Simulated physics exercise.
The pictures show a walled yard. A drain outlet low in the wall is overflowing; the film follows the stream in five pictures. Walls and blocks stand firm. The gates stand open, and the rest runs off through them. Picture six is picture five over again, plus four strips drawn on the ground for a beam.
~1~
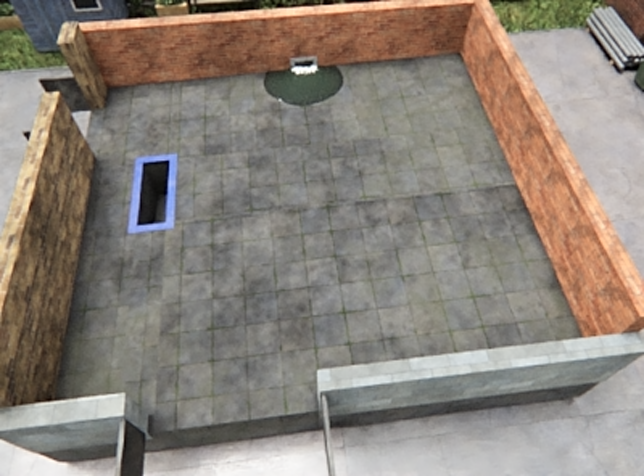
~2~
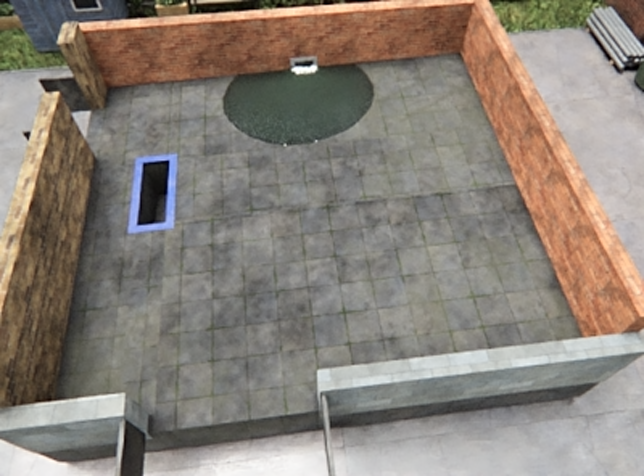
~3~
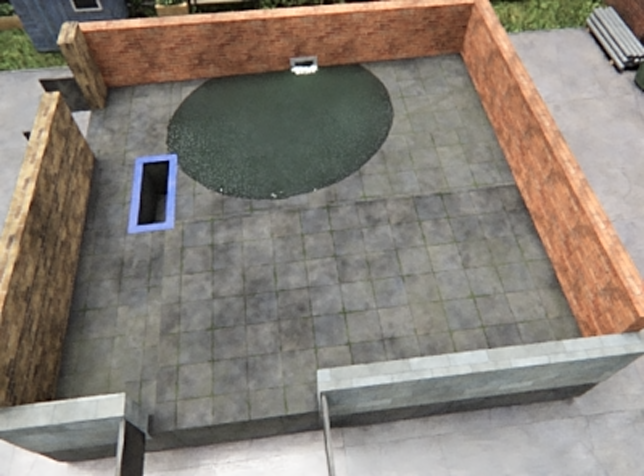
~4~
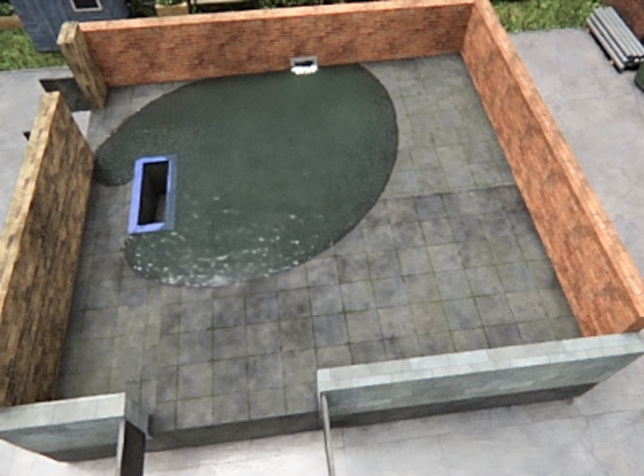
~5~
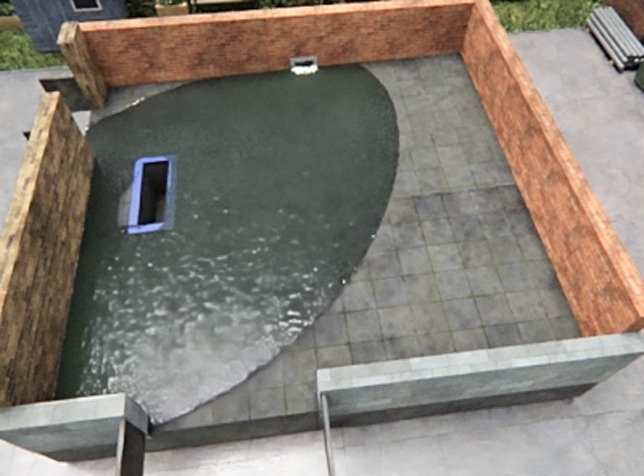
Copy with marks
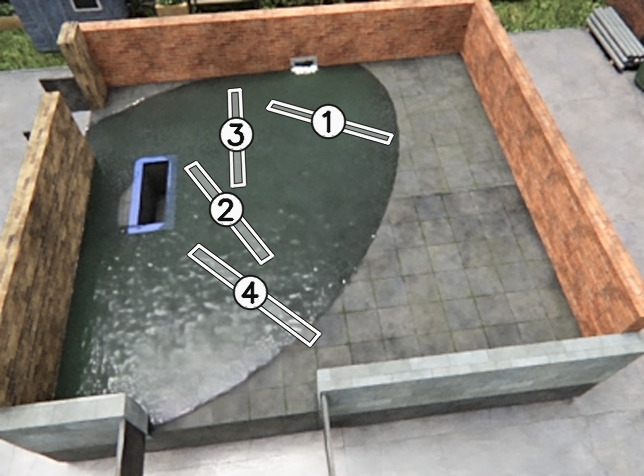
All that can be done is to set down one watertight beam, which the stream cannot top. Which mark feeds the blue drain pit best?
Use spot 4.
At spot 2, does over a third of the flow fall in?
No, it does not.
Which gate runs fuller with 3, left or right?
The right gate.
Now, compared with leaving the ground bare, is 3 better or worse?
Worse.
On the marked copy, 1 from (270, 105) to (390, 139); 2 from (191, 165) to (266, 259); 3 from (238, 185) to (234, 90); 4 from (194, 250) to (314, 339).
With 1, about 15 % of the stream runs into the blue drain pit, about 82 % out by the gates.
With 2, about 16 % of the stream runs into the blue drain pit, about 82 % out by the gates.
With 3, about 14 % of the stream runs into the blue drain pit, about 86 % out by the gates.
With 4, about 42 % of the stream runs into the blue drain pit, about 56 % out by the gates.
